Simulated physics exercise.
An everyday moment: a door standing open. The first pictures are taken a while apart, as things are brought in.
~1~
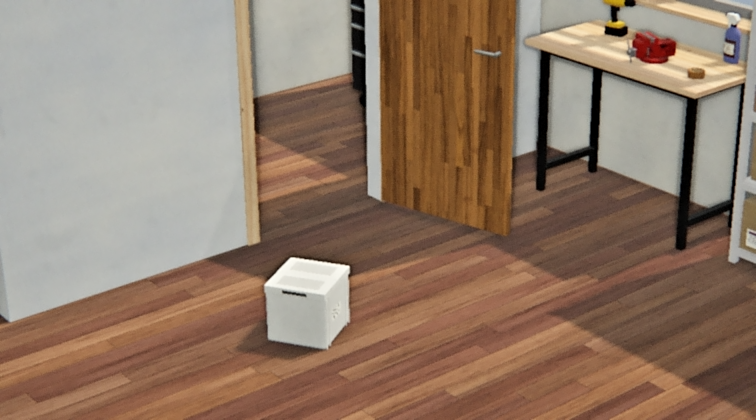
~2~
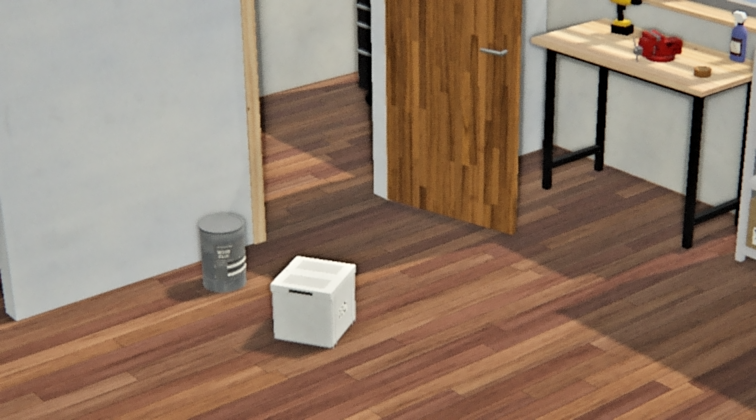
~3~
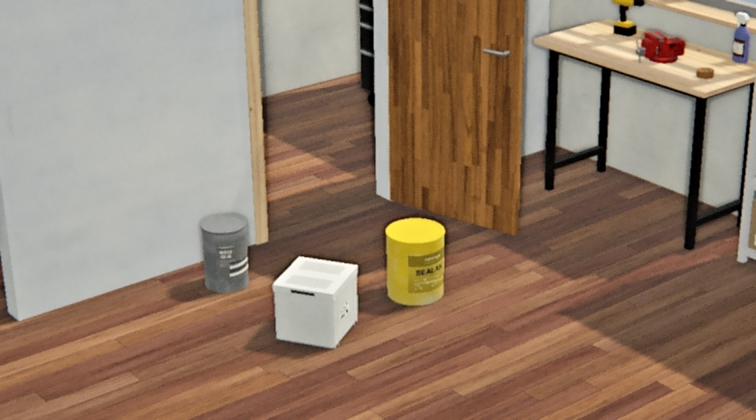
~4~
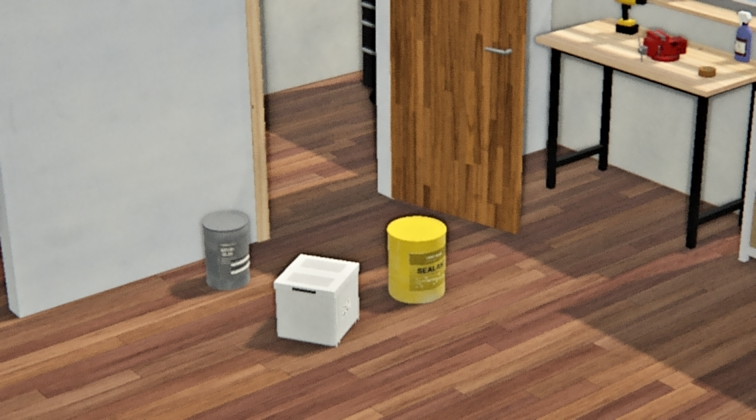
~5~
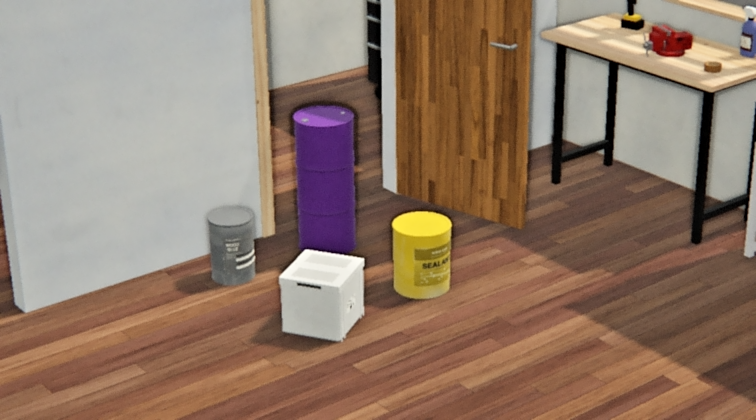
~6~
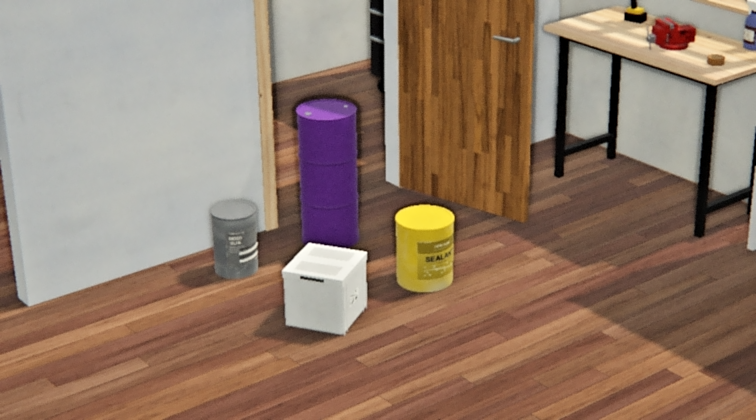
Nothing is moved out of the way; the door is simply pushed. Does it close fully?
Outcome: The door stops short.
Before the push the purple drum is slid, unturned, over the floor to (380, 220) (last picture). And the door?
Then it is blocked.
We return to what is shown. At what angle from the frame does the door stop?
About 30°.
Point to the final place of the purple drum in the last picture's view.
At about (322, 174).
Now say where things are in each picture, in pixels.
The first frame shows door wide open and still; white tote (308, 304).
The second frame shows door wide open and still; grey pail (223, 253); white tote (314, 302).
The third frame shows door wide open and still; yellow pail (415, 262); grey pail (225, 254).
The fourth frame shows door wide open and still; white tote (318, 301); yellow pail (417, 260).
The fifth frame shows door wide open and still; grey pail (232, 246); white tote (323, 296).
The sixth frame shows door wide open and still; purple drum (329, 175); yellow pail (425, 249).
Then, 0.50 s past the last view, open by 85°.
Then, 0.80 s past the last view, open by 59°.
Then, 1.00 s past the last view, open by 39°.
Finally, open by 32°; all 4 still in place. Final places as the last picture's camera would see them, purple drum near (322, 174).
